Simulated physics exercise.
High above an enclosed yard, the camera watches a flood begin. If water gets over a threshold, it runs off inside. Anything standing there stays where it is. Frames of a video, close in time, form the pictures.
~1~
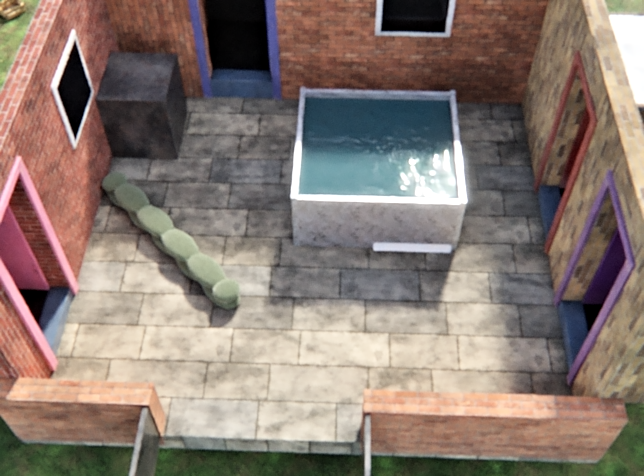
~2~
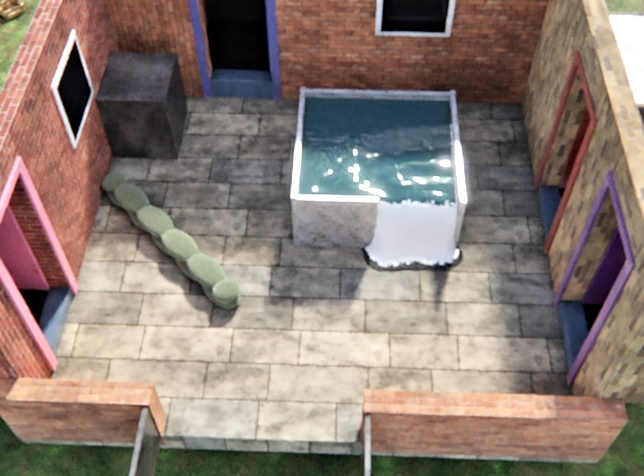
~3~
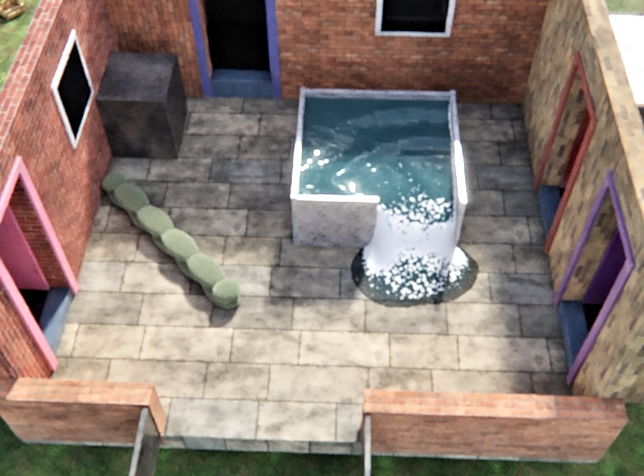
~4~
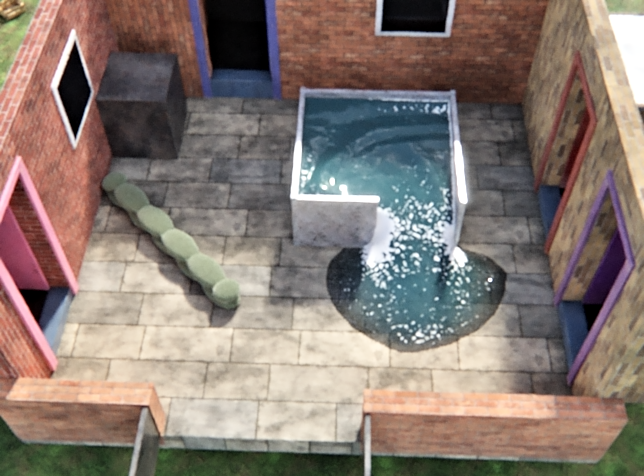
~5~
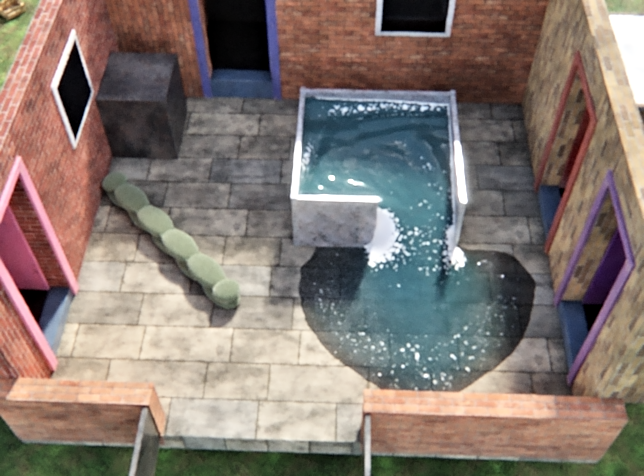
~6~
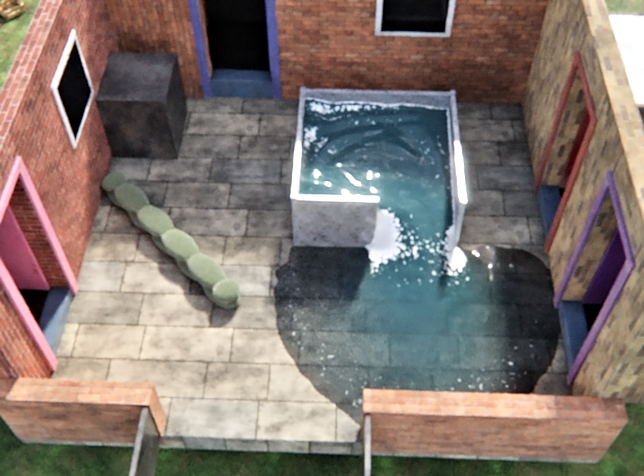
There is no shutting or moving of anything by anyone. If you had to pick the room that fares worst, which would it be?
I would pick the purple room.
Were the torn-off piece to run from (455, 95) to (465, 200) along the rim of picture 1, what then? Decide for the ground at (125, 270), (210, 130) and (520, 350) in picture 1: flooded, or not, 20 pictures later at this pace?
The first spot is left untouched, the second is soaked through and the third is soaked through.
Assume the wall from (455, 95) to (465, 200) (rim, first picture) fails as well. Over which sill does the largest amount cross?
Greatest inflow: The door marked red.
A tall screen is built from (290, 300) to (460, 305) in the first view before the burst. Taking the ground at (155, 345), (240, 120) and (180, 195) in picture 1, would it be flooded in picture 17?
Spot by spot, my read is still bare, then still bare, then reached by the flood.
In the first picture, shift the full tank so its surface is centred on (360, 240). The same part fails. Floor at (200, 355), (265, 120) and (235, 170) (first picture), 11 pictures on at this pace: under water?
Log, spots in order: Taken by the flood / unwetted / unwetted.
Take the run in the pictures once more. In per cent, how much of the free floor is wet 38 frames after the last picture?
That comes to about 70 per cent.
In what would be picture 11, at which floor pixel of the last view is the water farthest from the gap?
The farthest wet point should be near (195, 399).
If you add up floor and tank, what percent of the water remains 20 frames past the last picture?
Around 84 in a hundred.
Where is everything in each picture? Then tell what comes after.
In the first picture, still water in the open tank at (378, 147).
In the second picture, the front is at (371, 258), out from the gap at (415, 229).
In the third picture, the front is at (376, 295), out from the gap at (414, 232).
In the fourth picture, the front is at (398, 343), out from the gap at (414, 233).
In the fifth picture, the front is at a hidden place, out from the gap at (414, 233).
In the sixth picture, the front is at a hidden place, out from the gap at (414, 233).
A moment on, water covers 30 % of the floor; purple door wet at the sill, nothing in, blue door not reached, pink door not reached, red door not reached.
Next, water covers 30 % of the floor; purple door some in, blue door not reached, pink door not reached, red door wet at the sill, nothing in.
Then, water covers 50 % of the floor; purple door some in, blue door not reached, pink door not reached, red door wet at the sill, nothing in.
Later, water covers 70 % of the floor; purple door a lot in, blue door not reached, pink door wet at the sill, nothing in, red door wet at the sill, nothing in.
In the end, water covers 90 % of the floor; purple door a lot in, blue door wet at the sill, nothing in, pink door wet at the sill, nothing in, red door wet at the sill, nothing in; the purple door has let in the most.
